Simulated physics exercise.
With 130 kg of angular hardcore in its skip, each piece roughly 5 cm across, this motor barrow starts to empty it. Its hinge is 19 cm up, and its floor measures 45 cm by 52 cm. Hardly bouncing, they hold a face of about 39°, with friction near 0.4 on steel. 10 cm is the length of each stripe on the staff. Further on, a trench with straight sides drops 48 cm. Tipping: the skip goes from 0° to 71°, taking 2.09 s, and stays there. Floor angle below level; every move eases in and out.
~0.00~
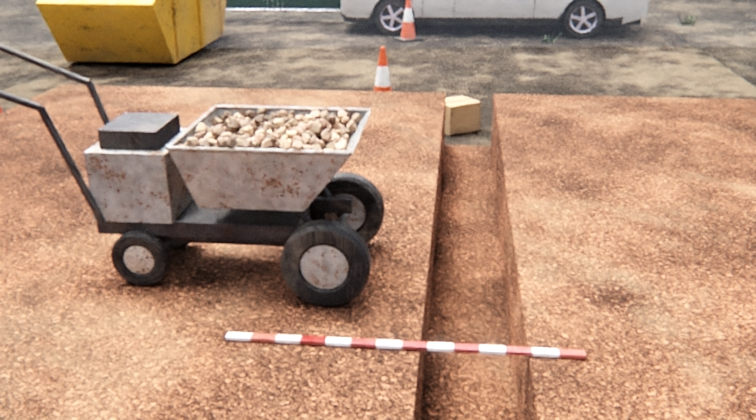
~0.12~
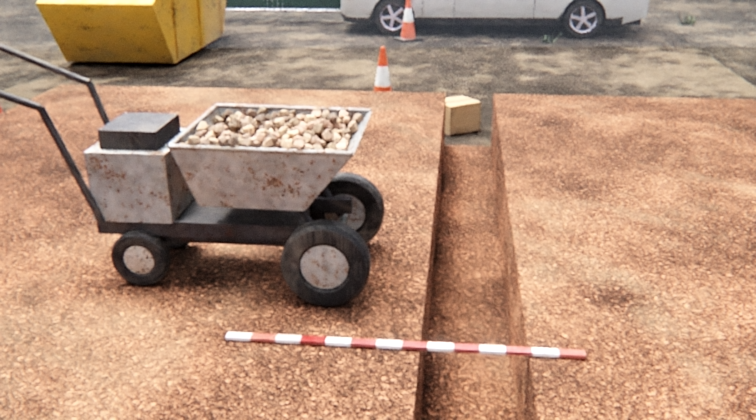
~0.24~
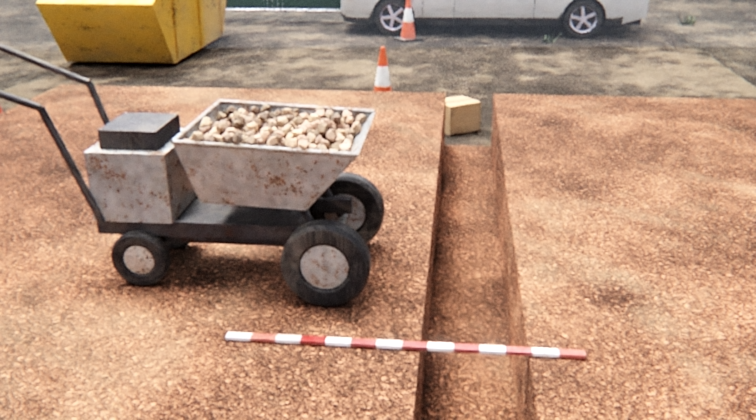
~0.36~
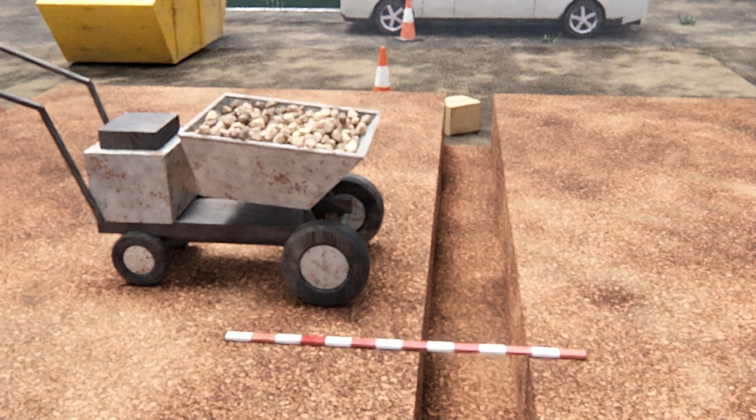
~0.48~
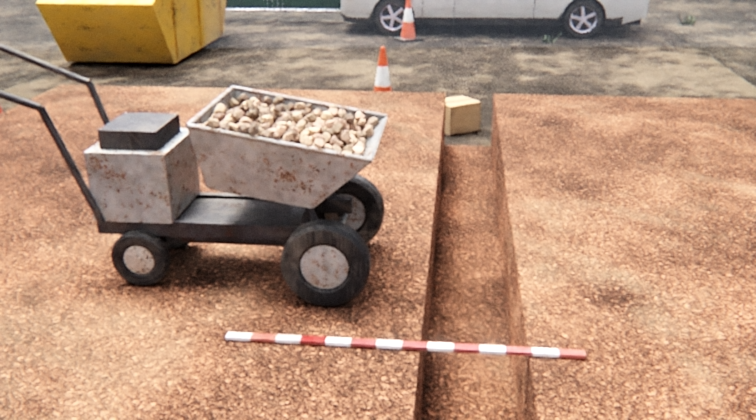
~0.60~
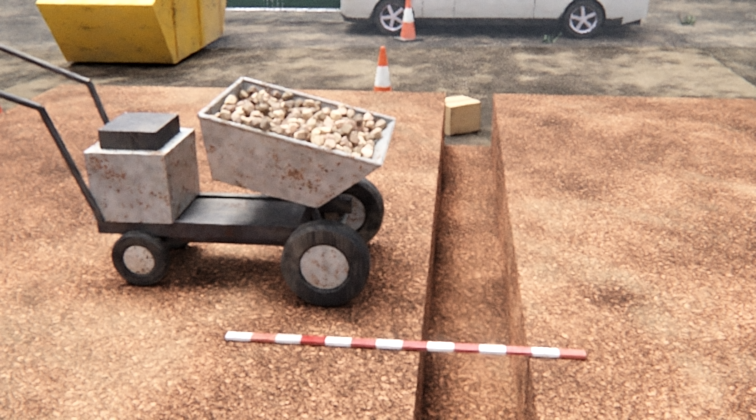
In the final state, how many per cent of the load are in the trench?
About 91 per cent are in the trench in the final state.
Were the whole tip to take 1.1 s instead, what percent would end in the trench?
I'd put it at some 85 in a hundred.
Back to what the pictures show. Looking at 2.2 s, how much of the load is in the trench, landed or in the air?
At that moment: Approx. 35 %.
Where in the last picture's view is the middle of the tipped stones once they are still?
Their centre sits close to (477, 353).
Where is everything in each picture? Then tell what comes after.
In the first frame, the skip is at 0°, its lip at (351, 154); the top of the load is at (293, 122).
In the second frame, lip at (352, 154), floor tilted 1°, highest stones at (295, 121); the stones move at 0.1 m/s on average.
In the third frame, the skip is at 3°, its lip at (357, 155); the top of the load is at (277, 120); the stones move at 0.2 m/s on average.
In the fourth frame, the skip is at 6°, its lip at (363, 157); the top of the load is at (266, 114); the stones move at 0.3 m/s on average.
In the fifth frame, the skip is at 10°, its lip at (371, 161); the top of the load is at (248, 106); the stones move at 0.3 m/s on average.
In the sixth frame, lip at (381, 165), floor tilted 14°, highest stones at (254, 100); the stones move at 0.4 m/s on average.
After 1.6 s the floor is at 60°; 99 % in the skip, 1 % in the trench; the foremost stones are at (458, 217).
After 2.2 s the floor is at 71°; 66 % in the skip, 34 % in the trench; the foremost stones are at (523, 318).
After 2.5 s the floor is at 71°; 40 % in the skip, 59 % in the trench, 1 % past the trench; the foremost stones are at (549, 277).
After 4.5 s the floor is at 71°; 8 % in the skip, 91 % in the trench, 1 % past the trench; the foremost stones are at (554, 276).
